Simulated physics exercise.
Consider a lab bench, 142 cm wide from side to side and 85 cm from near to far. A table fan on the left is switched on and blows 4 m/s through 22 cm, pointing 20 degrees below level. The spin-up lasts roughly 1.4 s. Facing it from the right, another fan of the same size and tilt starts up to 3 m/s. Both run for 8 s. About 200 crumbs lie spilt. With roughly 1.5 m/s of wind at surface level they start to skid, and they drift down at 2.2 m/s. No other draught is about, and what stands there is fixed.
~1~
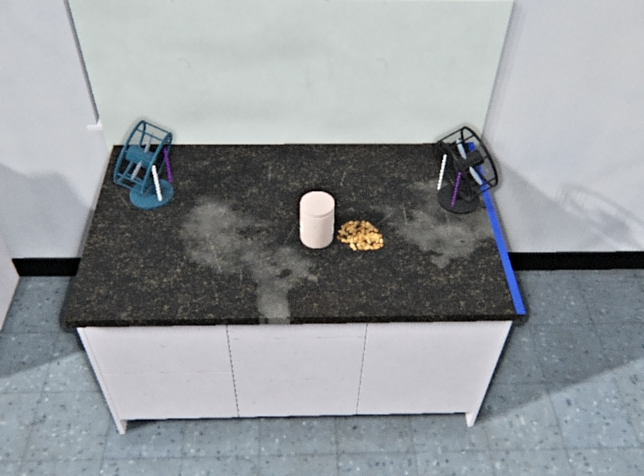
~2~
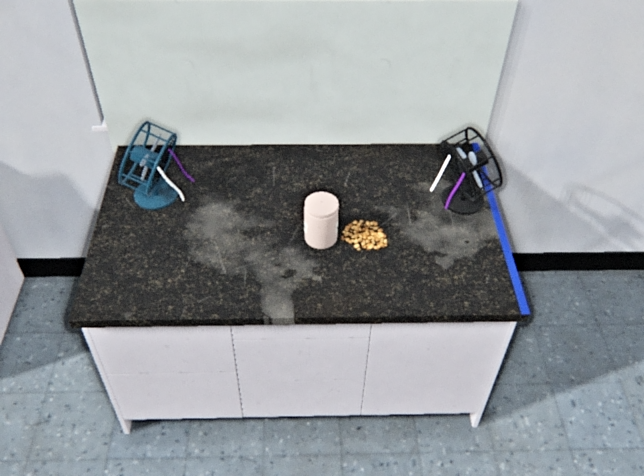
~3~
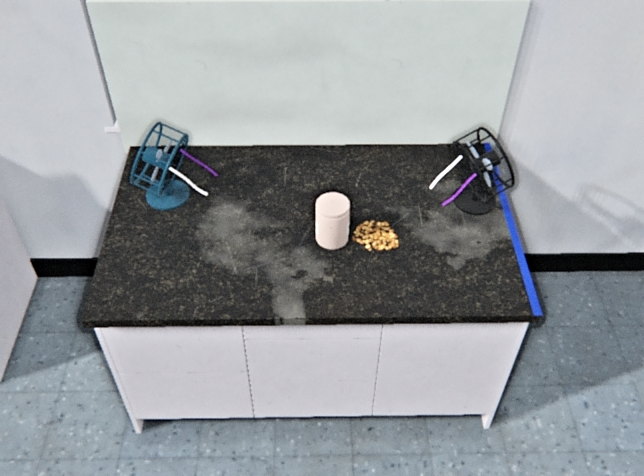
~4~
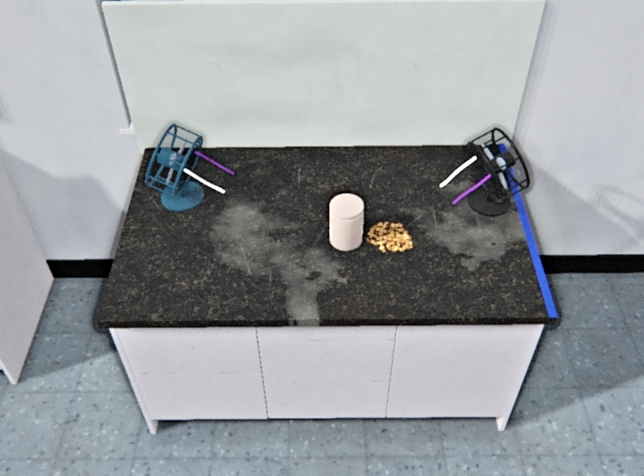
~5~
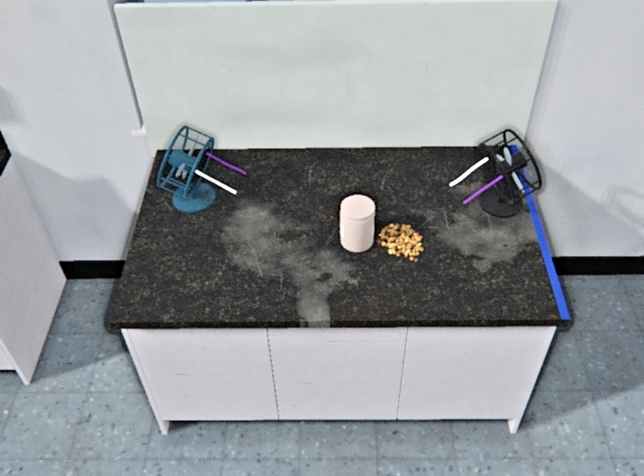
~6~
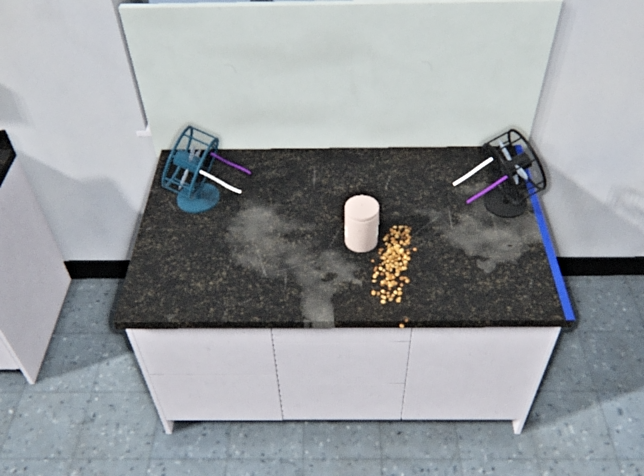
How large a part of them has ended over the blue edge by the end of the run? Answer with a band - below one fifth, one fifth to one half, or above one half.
The band is below one fifth.
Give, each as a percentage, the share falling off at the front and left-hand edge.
I'd guess around 100 in a hundred at the front and around 0 in a hundred on the left-hand side.
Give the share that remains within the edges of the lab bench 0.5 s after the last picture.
Around 5 %.
Then, 0.5 s after the last picture, 6 % are still on the top, 0 % are over the blue edge.
Then, 1.5 s after the last picture, 3 % are still on the top, 0 % are over the blue edge.
Then, 3.3 s after the last picture, 2 % are still on the top, 0 % are over the blue edge.
Then, 6.9 s after the last picture, at the end, 0 % are over the blue edge.
